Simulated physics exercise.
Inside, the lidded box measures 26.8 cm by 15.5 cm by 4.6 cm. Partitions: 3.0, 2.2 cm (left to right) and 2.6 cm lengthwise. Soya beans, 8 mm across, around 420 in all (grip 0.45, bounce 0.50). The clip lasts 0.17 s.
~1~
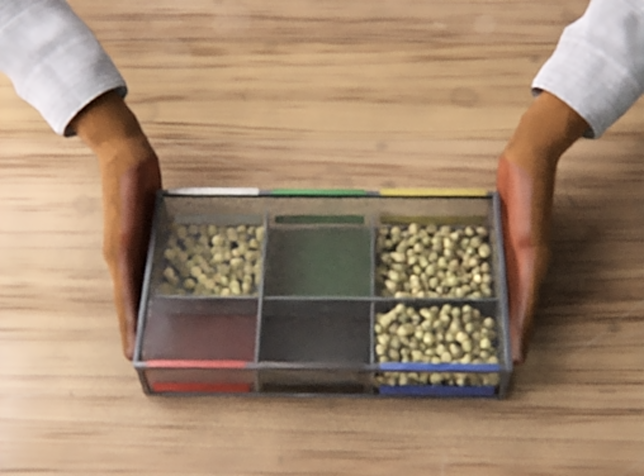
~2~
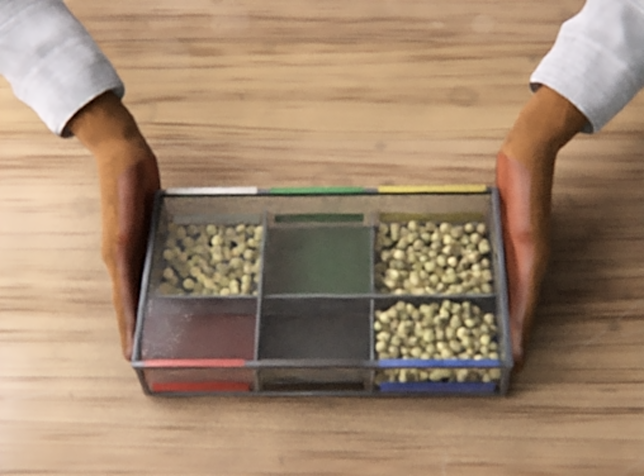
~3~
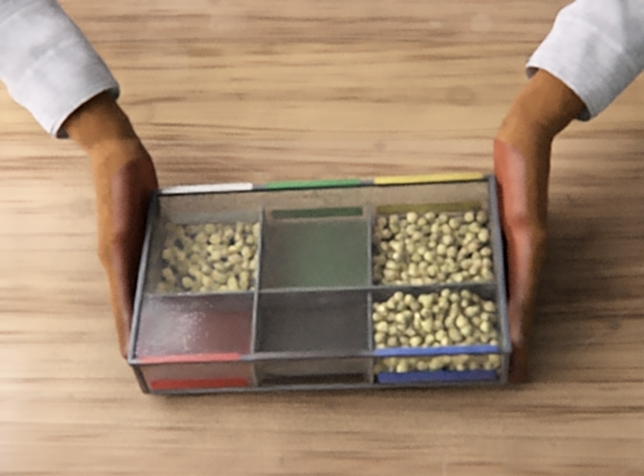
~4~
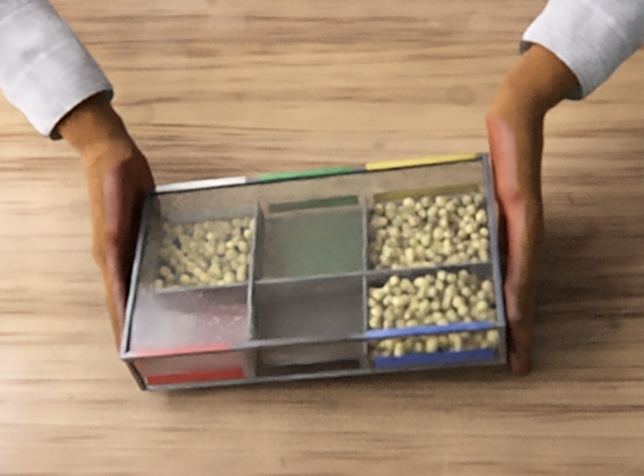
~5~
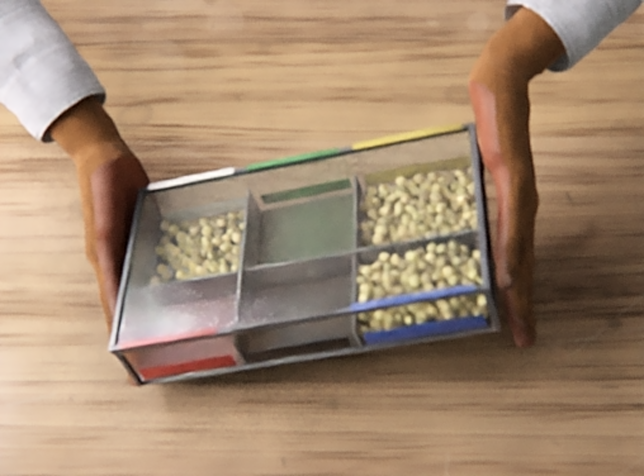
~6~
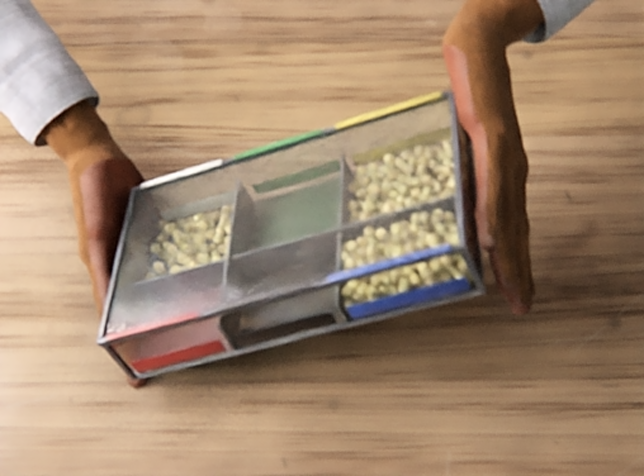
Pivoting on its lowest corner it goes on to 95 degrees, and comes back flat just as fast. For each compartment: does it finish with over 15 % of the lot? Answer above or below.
Red: Below, blue: Below, green: Above, yellow: Below, white: Above, black: Below.
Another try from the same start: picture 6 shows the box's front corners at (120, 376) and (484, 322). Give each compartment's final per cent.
Red 40; blue 5; green 0; yellow 0; white 20; black 35.
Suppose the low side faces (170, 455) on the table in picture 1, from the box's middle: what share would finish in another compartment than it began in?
Some 55 per cent.
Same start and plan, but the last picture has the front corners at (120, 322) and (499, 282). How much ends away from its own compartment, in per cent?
Then about 55 per cent.
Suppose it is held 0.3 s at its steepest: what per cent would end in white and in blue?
White 60; blue 0.
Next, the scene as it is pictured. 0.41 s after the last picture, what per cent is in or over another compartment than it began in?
Some 40 per cent.
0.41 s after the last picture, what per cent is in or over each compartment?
Red 0, blue 25, green 20, yellow 20, white 25, black 15.
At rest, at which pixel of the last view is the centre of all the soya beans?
Around (232, 261).
Then, 0.41 s after the last picture, tilt 94 degrees; blue 25 %, green 20 %, yellow 20 %, white 25 %, black 15 %.
Then, 0.69 s after the last picture, tilt 37 degrees; red 5 %, blue 5 %, green 30 %, white 50 %, black 10 %.
Then, 1.06 s after the last picture, tilt 0 degrees; red 5 %, blue 5 %, green 30 %, white 50 %, black 10 %.
In the end, red 5 %, blue 5 %, green 30 %, yellow 0 %, white 50 %, black 10 %.
